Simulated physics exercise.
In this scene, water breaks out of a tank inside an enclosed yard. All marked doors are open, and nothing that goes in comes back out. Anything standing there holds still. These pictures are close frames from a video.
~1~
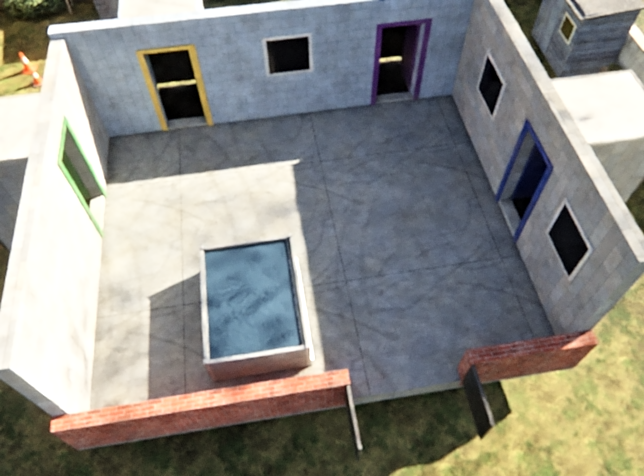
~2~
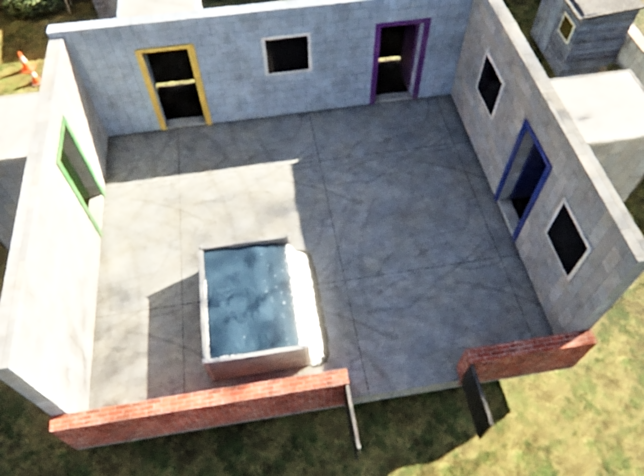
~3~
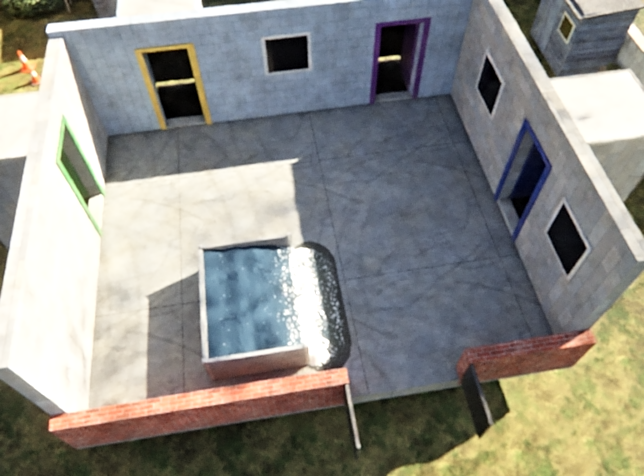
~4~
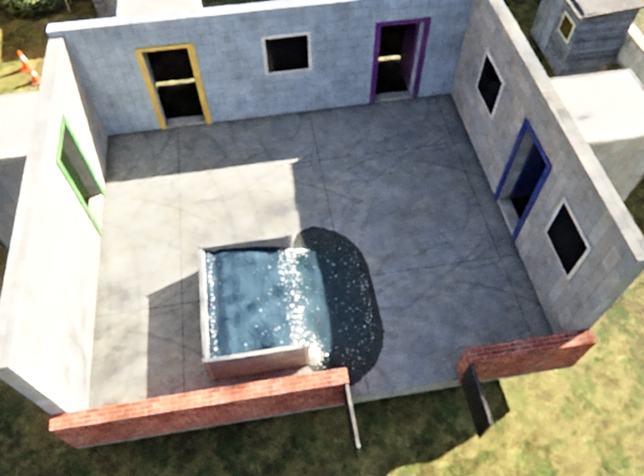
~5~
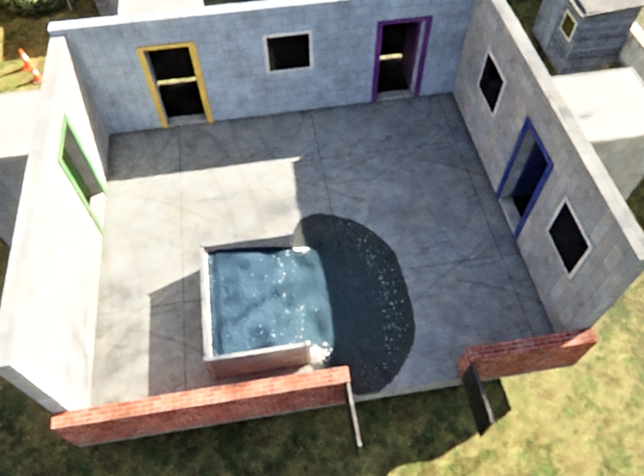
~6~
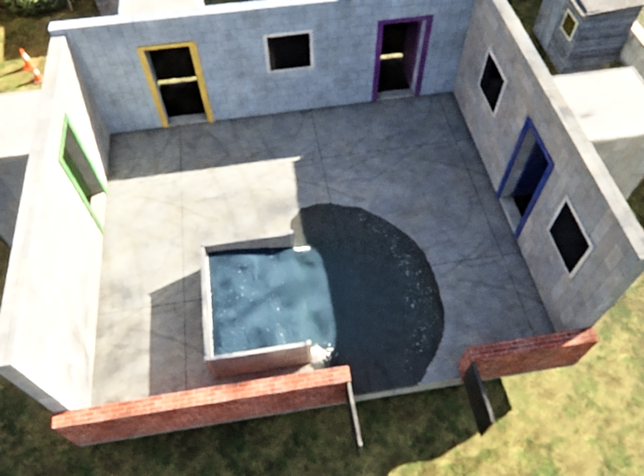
The clip opens on still water in an open tank inside a walled yard with coloured doorways. Water surges out over the tank's right side, foaming white, then spreads across the grey floor in a widening dark, rounded pool that reaches close to the gap in the low brick wall.
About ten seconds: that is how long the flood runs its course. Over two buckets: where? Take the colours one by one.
Blue door yes, green door no, yellow door no, purple door yes.
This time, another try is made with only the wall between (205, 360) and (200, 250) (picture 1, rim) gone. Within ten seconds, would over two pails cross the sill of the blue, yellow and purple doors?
The blue door falls short, the yellow door tops the limit and the purple door falls short.
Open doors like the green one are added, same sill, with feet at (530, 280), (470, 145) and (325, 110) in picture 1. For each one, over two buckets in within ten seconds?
First crosses the line, second stays short of it, third stays short of it.
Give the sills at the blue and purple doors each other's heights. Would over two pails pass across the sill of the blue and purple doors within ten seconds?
Result: Blue door ends up above the limit; purple door comes in below.
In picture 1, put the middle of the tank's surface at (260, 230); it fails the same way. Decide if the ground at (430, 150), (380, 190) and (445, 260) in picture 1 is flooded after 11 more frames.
One after the other: Reached, reached, reached.
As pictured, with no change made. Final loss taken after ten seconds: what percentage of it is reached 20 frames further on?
Share gone: About 45 %.
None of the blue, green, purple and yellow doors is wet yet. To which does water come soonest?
The one in blue, I reckon.
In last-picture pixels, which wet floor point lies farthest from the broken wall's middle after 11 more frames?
Farthest reach: (481, 159).
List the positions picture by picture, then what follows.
In the first picture, still water in the open tank at (252, 297).
In the second picture, the front is at (296, 253), out from the gap at (297, 301).
In the third picture, the front is at (307, 245), out from the gap at (297, 302).
In the fourth picture, the front is at (333, 236), out from the gap at (297, 302).
In the fifth picture, the front is at (376, 239), out from the gap at (299, 301).
In the sixth picture, water pours out at (299, 301) and has run to (439, 319).
A moment on, water covers 30 % of the floor; the blue door wet at the sill, nothing in, the green door not reached, the yellow door not reached, the purple door not reached.
Next, water covers 40 % of the floor; the blue door over two buckets in, the green door not reached, the yellow door not reached, the purple door not reached.
Then, water covers 40 % of the floor; the blue door far over two buckets in, the green door not reached, the yellow door not reached, the purple door not reached.
Later, water covers 50 % of the floor; the blue door far over two buckets in, the green door not reached, the yellow door not reached, the purple door over two buckets in.
In the end, water covers 80 % of the floor; the blue door far over two buckets in, the green door wet at the sill, nothing in, the yellow door wet at the sill, nothing in, the purple door over two buckets in.
